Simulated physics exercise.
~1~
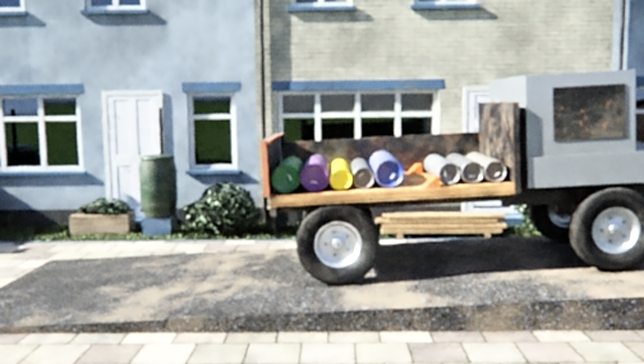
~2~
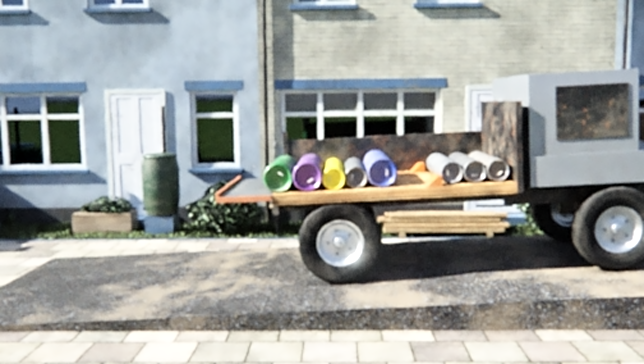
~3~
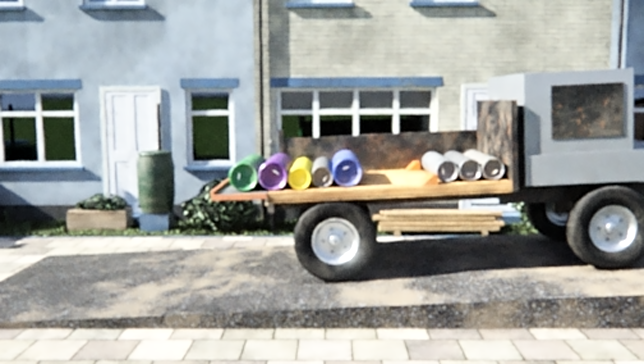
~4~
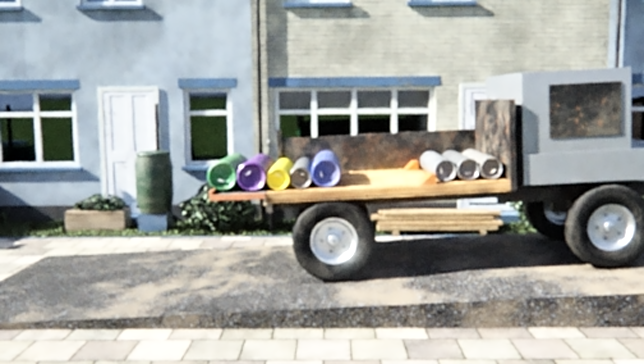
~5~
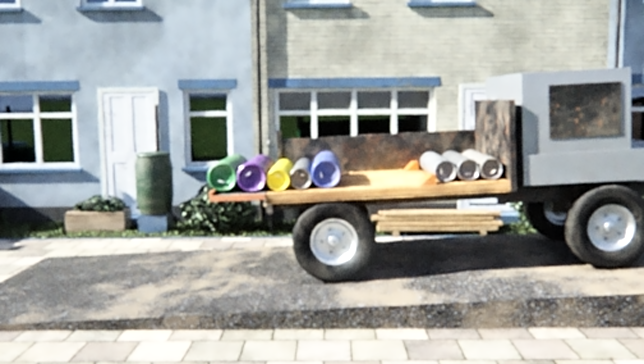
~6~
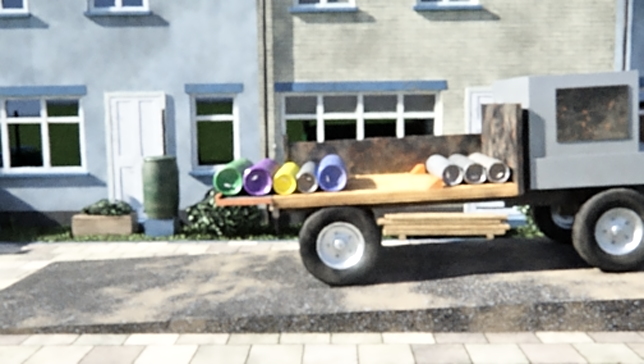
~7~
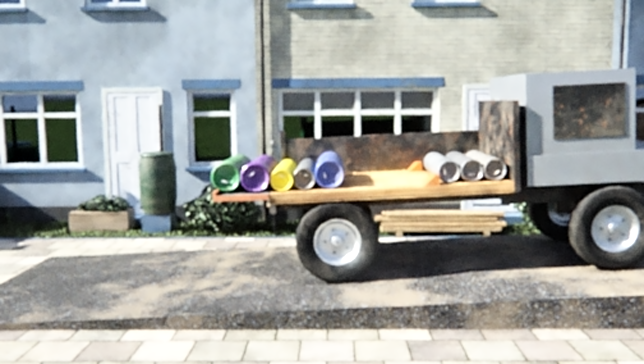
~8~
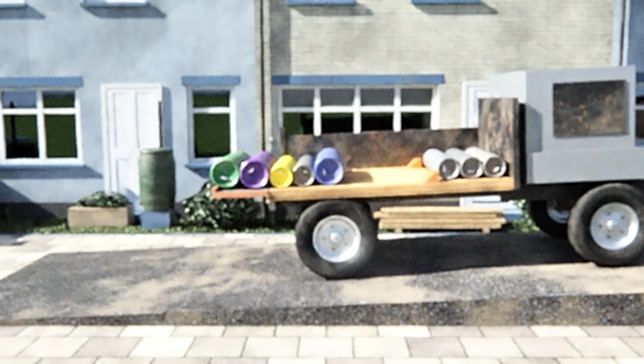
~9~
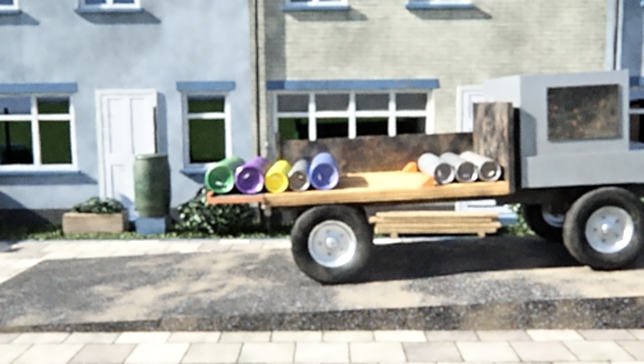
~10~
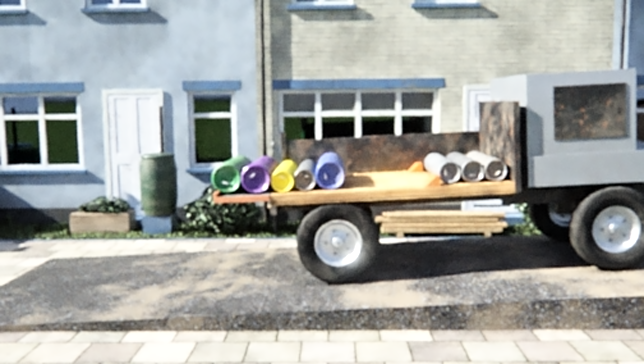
Coloured cylinders rolling left along a parked truck's bed as its tailgate drops, the green one stopping at the lowered gate's edge.
